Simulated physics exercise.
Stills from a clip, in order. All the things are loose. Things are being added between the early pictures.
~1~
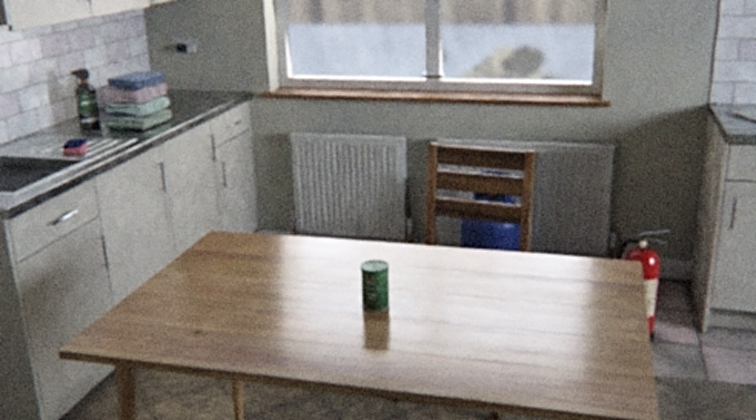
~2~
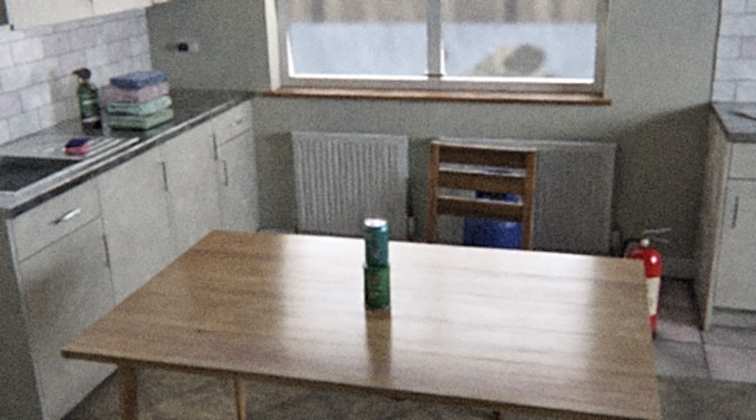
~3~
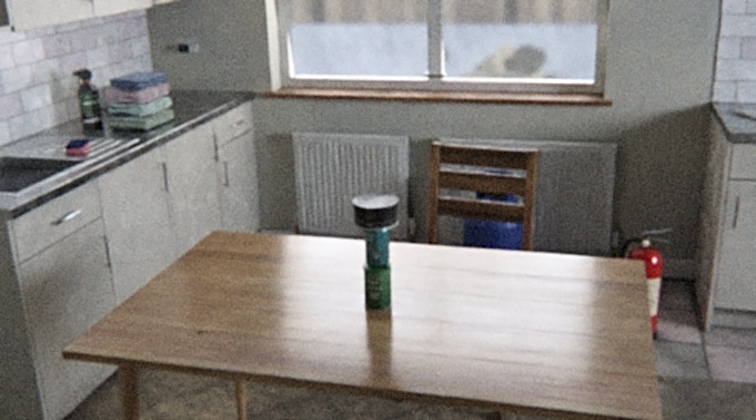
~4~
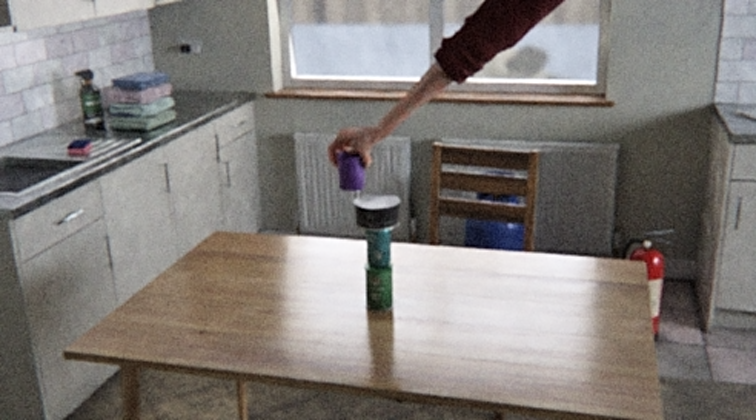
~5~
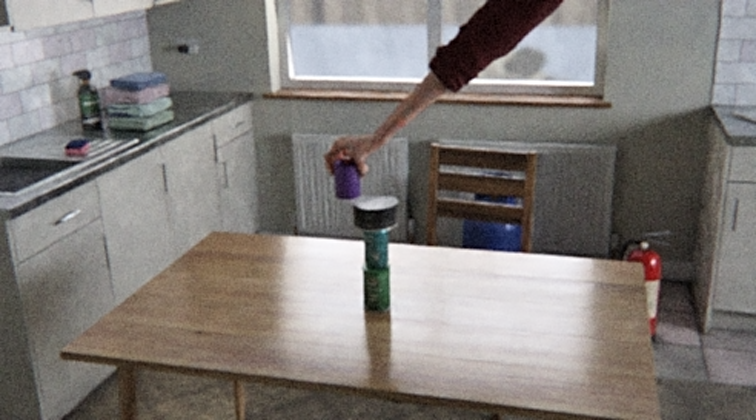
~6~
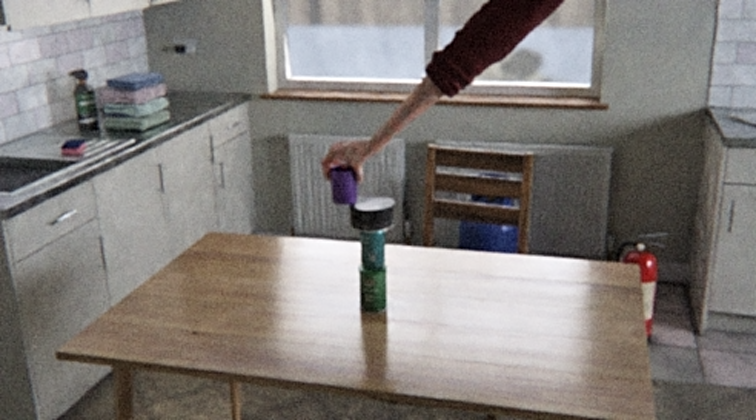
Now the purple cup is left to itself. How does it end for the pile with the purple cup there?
My guess is a failure.
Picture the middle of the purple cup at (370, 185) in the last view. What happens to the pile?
Stands firm.
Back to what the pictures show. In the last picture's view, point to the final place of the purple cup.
I'd point to roughly (332, 292).
Then, 0.30 s later than the last frame, purple cup now fallen.
Then, 0.40 s later than the last frame, things are still on the move.
Then, 0.60 s later than the last frame, as before.
When it is over, fallen, purple cup; the other 3 as before. End places, in pixels of the last picture, purple cup near (332, 292). The pile loses its balance.
